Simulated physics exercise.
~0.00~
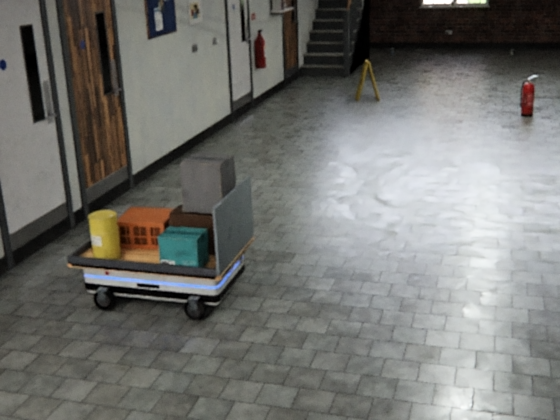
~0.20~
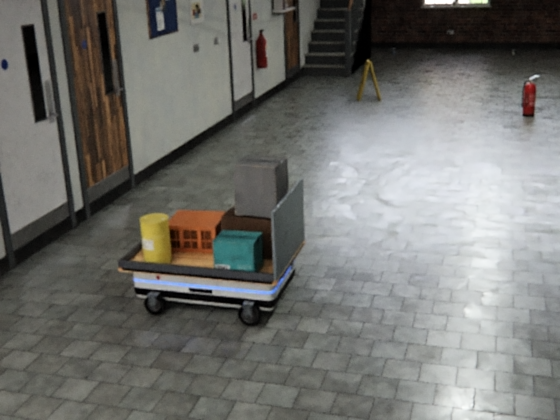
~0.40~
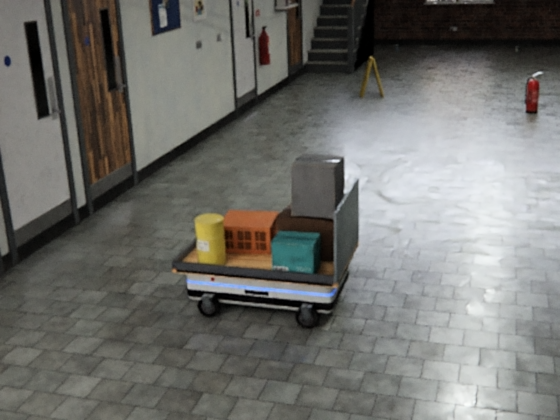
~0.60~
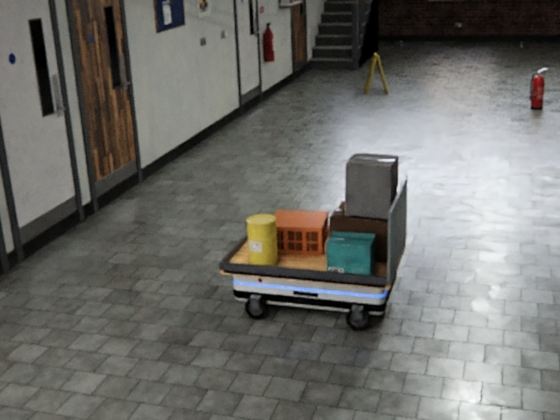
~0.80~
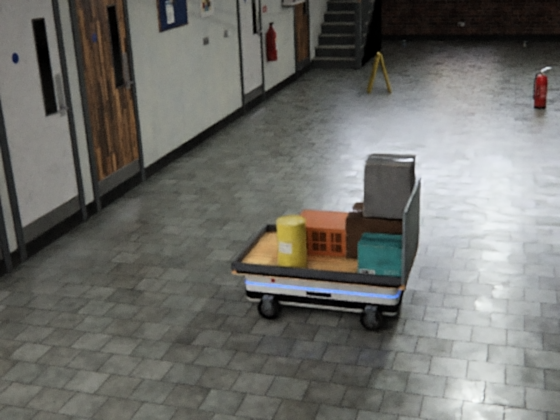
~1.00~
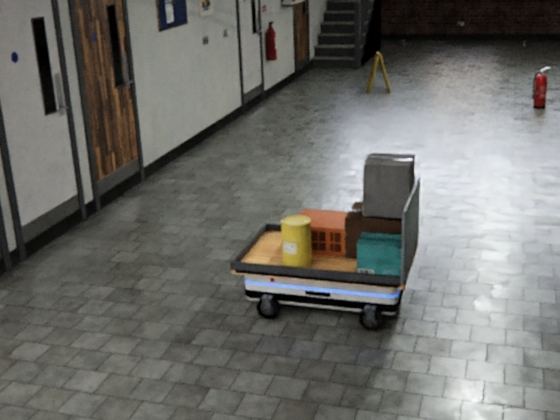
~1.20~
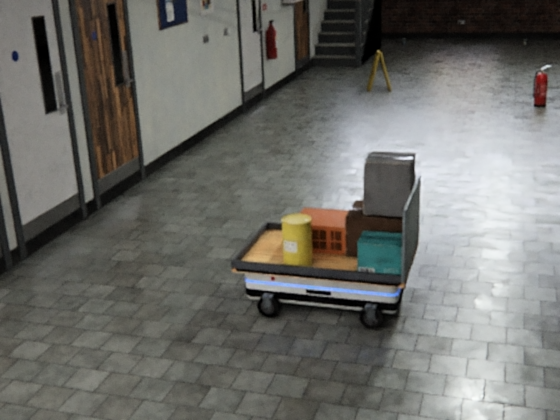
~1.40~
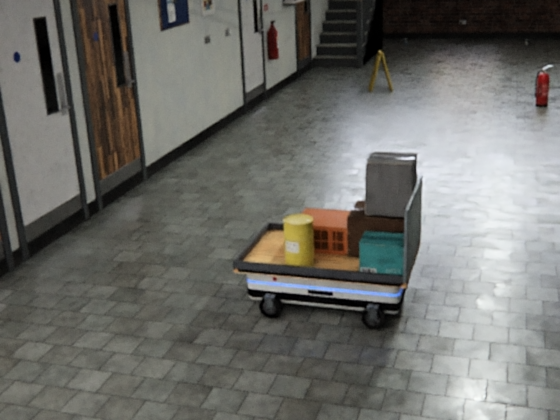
The footage shows a low cart carrying a yellow canister, an orange crate, a turquoise box and a grey box above a brown one, rolling right across a tiled floor. It stops, the canister shifts slightly right, and the grey box stays upright.
